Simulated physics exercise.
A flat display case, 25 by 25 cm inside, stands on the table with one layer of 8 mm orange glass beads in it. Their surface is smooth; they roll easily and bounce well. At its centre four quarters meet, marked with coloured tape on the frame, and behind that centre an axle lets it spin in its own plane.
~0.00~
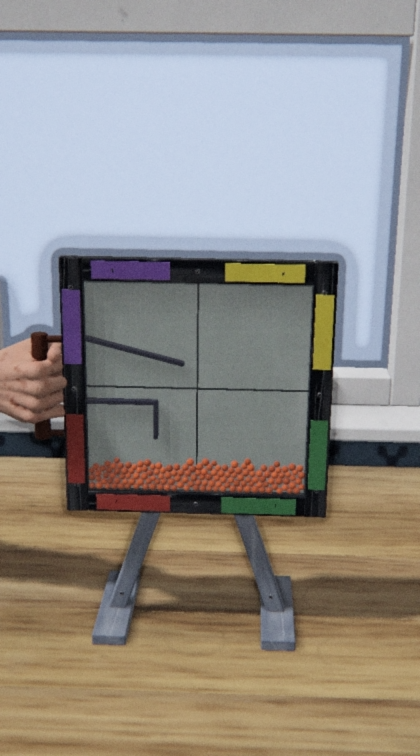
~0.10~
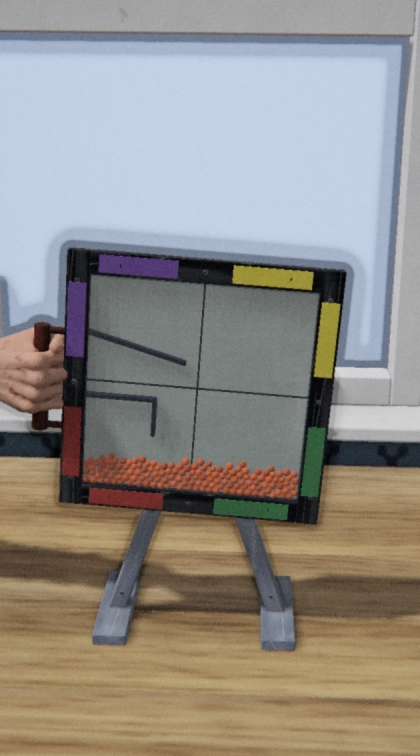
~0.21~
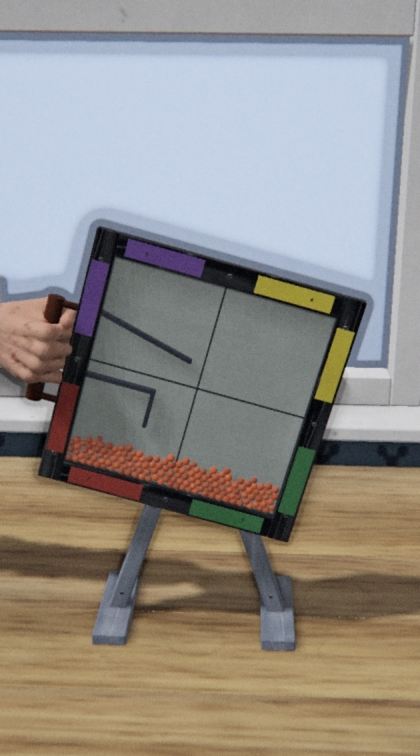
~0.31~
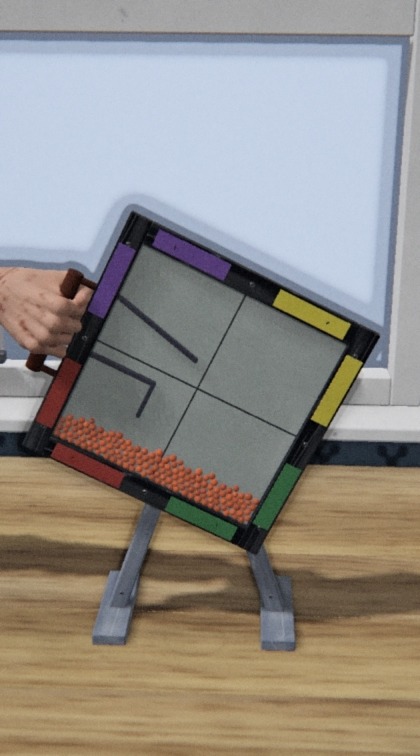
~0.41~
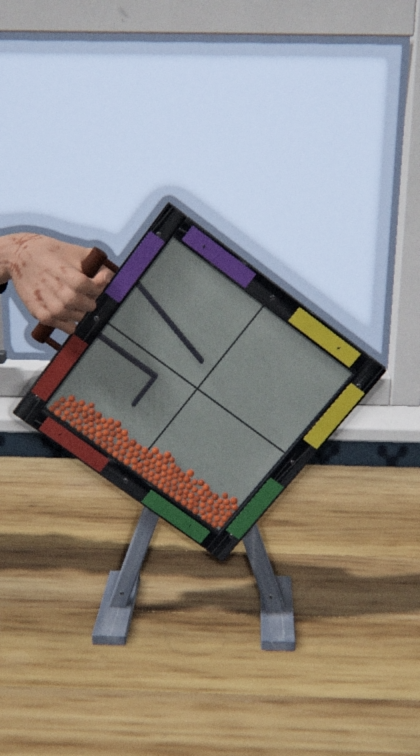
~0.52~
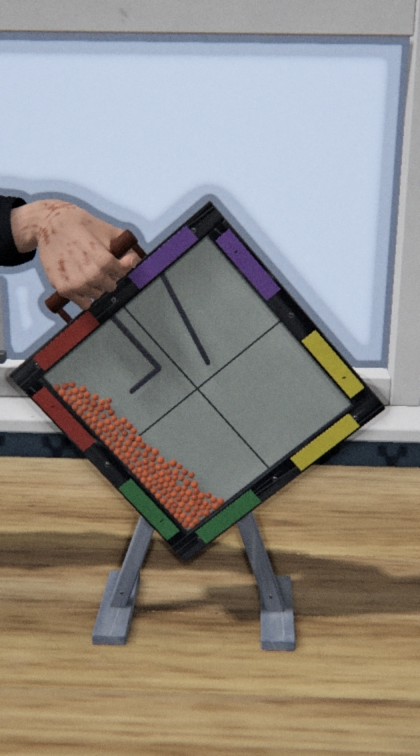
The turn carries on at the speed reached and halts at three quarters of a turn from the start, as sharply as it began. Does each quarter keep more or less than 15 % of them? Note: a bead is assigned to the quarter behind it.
Going round: Red quarter beneath, purple quarter above, green quarter beneath, yellow quarter beneath the 15 percent mark.
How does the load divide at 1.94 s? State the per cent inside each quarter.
Red quarter: 0; purple quarter: 40; green quarter: 0; yellow quarter: 60.
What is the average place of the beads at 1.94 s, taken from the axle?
Roughly 6 cm to the left of the axle and 9 cm below it.
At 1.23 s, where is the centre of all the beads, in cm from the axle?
5 cm left, 9 cm below.
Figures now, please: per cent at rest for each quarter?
Final shares in per cent - red quarter: 0, purple quarter: 100, green quarter: 0, yellow quarter: 0.
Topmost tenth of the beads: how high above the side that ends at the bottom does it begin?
Estimate: 11 cm or so.
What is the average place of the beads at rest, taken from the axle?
Roughly 9 cm to the left of the axle and 6 cm beneath it.
By 1.23 s it has turned 126°, the beads' middle is 5 cm left of and 9 cm below the axle; by quarter, green 40 %, yellow 60 %.
By 1.94 s it has turned 203°, the beads' middle is 6 cm left of and 9 cm below the axle; by quarter, purple 40 %, yellow 60 %.
By 2.63 s it has turned 270°, the beads' middle is 9 cm left of and 6 cm below the axle; by quarter, purple 100 %.
All still by 3.1 s, red 0 %, purple 100 %, green 0 %, yellow 0 %.
